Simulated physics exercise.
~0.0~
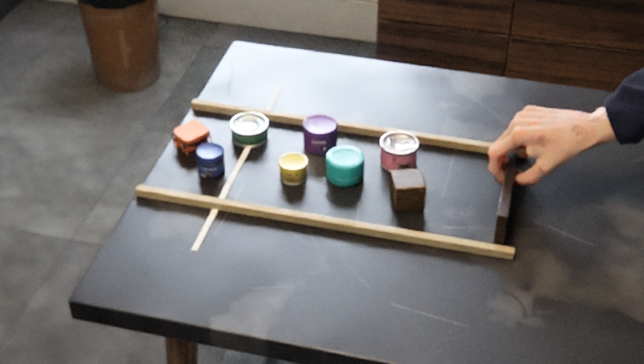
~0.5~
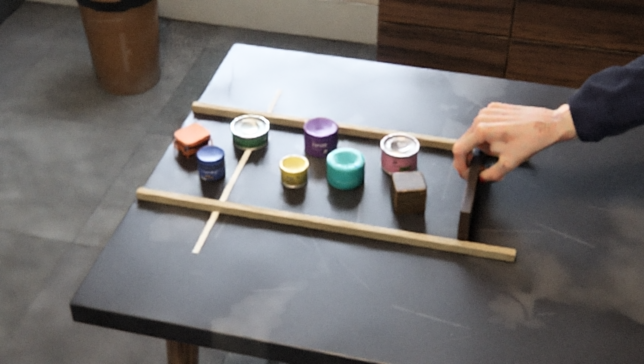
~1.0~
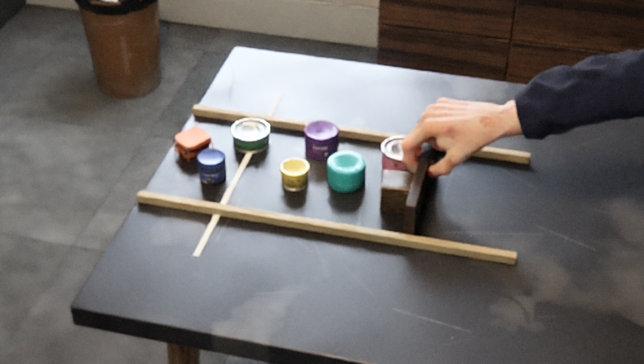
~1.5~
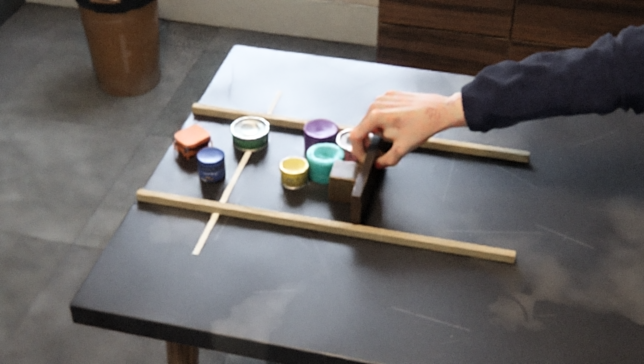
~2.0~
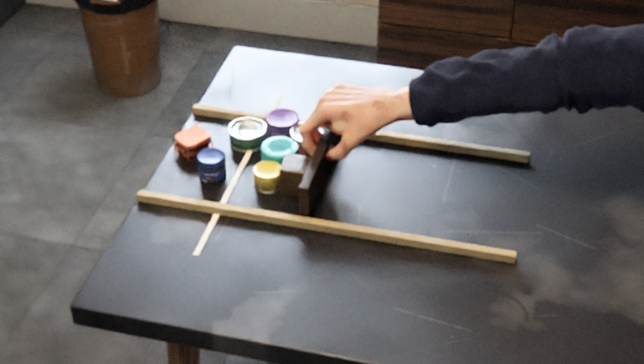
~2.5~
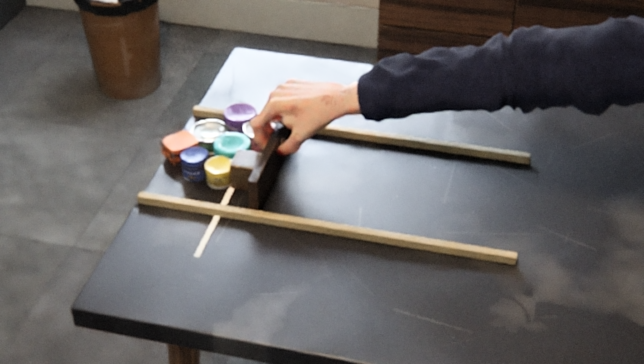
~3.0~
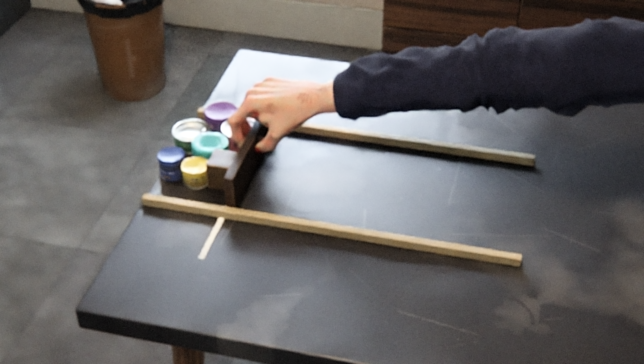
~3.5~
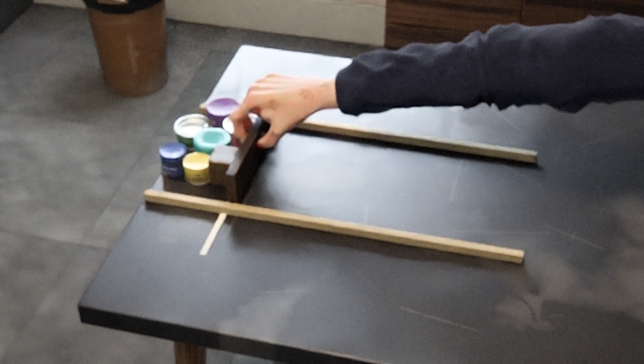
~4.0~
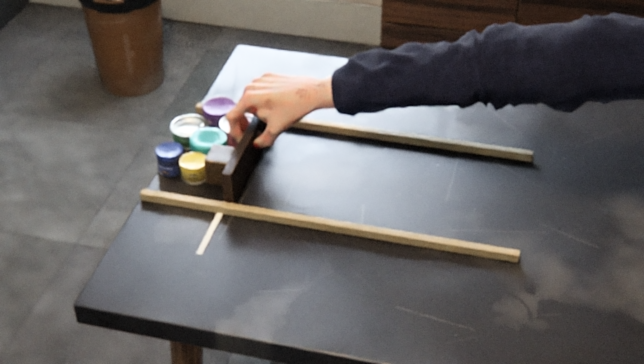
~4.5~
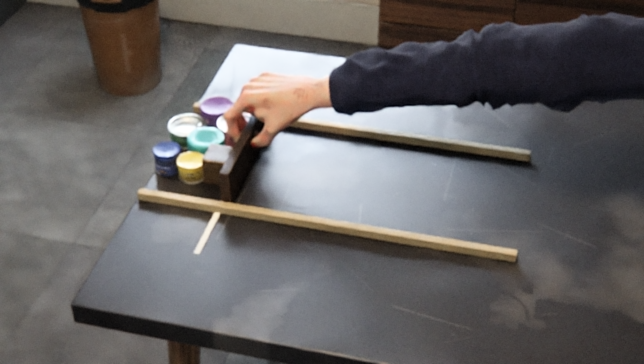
A hand slides a dark board left, bunching small containers and pushing the orange one off.
